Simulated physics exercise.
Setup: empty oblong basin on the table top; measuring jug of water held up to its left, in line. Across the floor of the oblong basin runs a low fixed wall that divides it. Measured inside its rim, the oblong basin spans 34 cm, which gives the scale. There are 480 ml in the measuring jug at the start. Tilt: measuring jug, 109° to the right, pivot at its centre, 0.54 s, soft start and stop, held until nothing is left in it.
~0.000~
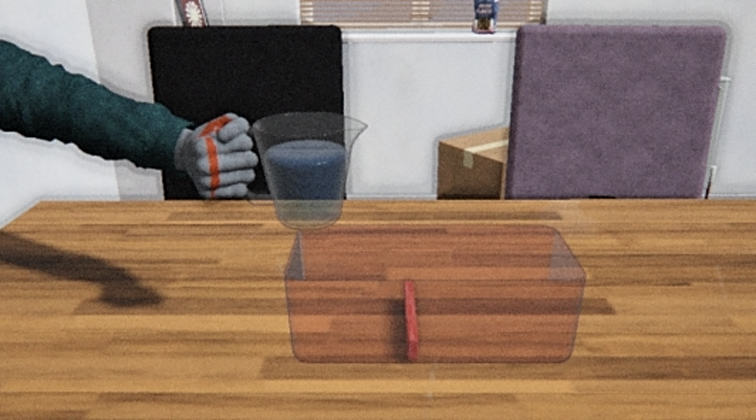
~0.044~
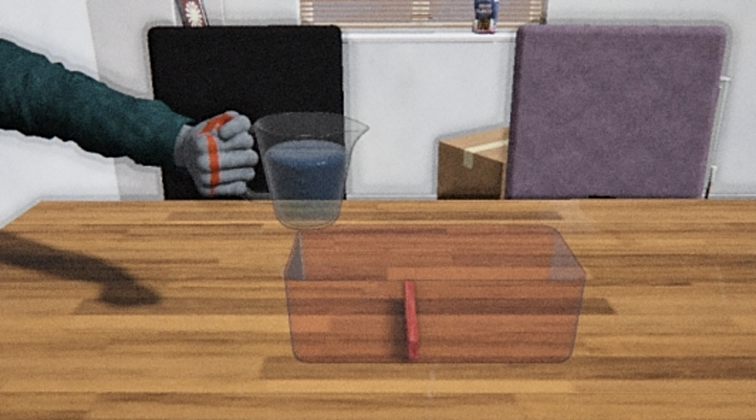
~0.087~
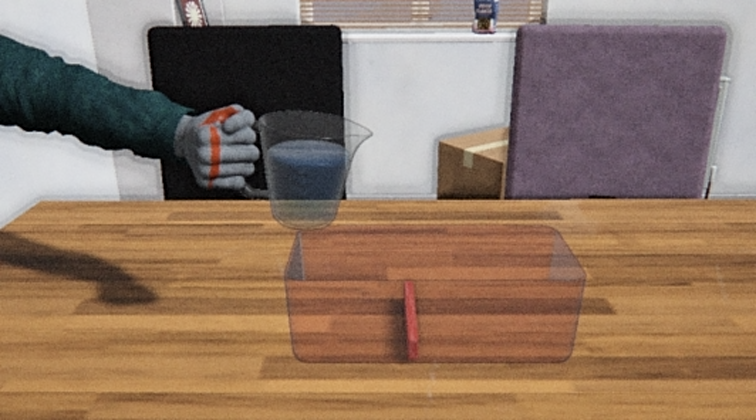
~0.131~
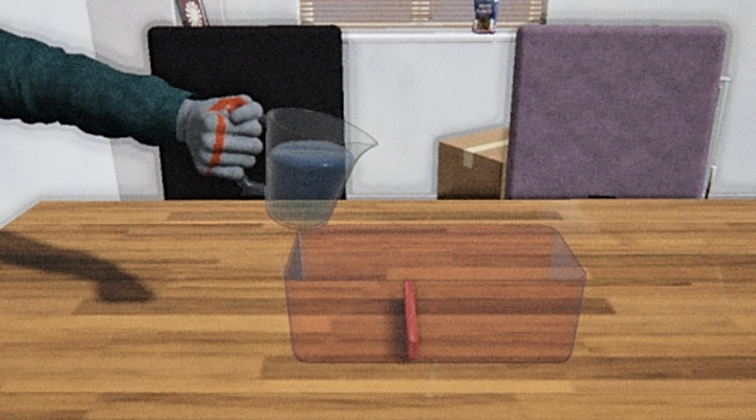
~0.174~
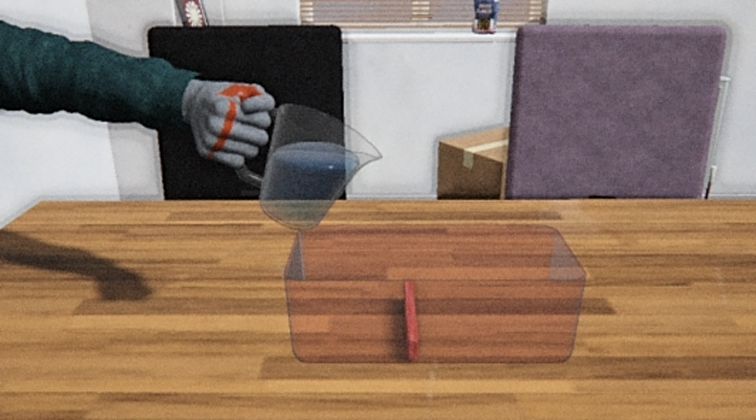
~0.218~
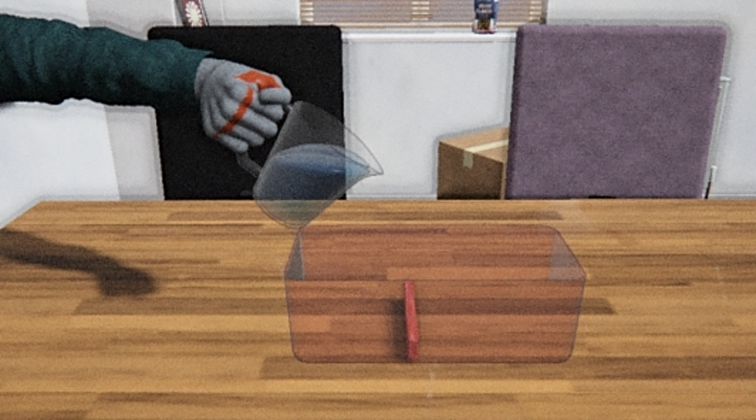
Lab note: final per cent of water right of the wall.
Approx. 28 %.
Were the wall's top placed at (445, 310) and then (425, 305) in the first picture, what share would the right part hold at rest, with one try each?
Try 1: 10 %; try 2: 10 %.
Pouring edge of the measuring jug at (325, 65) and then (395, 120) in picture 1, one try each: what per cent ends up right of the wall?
Respectively 15 and 80 %.
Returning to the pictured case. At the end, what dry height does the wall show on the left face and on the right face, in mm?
About 12 mm left, about 24 mm right.
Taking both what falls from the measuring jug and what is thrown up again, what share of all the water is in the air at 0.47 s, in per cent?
Estimate: About 18 % of all of it.
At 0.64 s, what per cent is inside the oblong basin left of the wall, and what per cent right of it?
I'd put the left at some 70 and the right at some 20.
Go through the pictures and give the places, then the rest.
It leans 0°; its right rim is at (368, 125); the water meets the walls at (265, 150) and (348, 150); the oblong basin's rim runs from (292, 252) to (570, 252); the wall's top is at (411, 309), in the first picture.
It leans 2°; its right rim is at (369, 127); the water meets the walls at (266, 149) and (349, 150), in the second picture.
It leans 7°; its right rim is at (373, 133); the water meets the walls at (268, 149) and (351, 152), in the third picture.
It leans 15°; its right rim is at (378, 143); the water meets the walls at (271, 149) and (355, 153), in the fourth picture.
It leans 26°; its right rim is at (383, 156); the water meets the walls at (272, 154) and (361, 157), in the fifth picture.
It leans 38°; its right rim is at (385, 172); the water meets the walls at (269, 158) and (370, 163), in the sixth picture.
By 0.47 s the tilt is 104° and 46 per cent is still to pour, 24 is left of the wall and 12 right of it.
By 0.64 s the tilt is 109° and 5 per cent is still to pour, 71 is left of the wall and 20 right of it.
By 0.83 s the tilt is 109° and 0 per cent is still to pour, 74 is left of the wall and 23 right of it.
By 1.04 s the tilt is 109° and 0 per cent is still to pour, 72 is left of the wall and 26 right of it.
At rest 70 per cent lies left of the wall, 28 right of it and 3 outside.
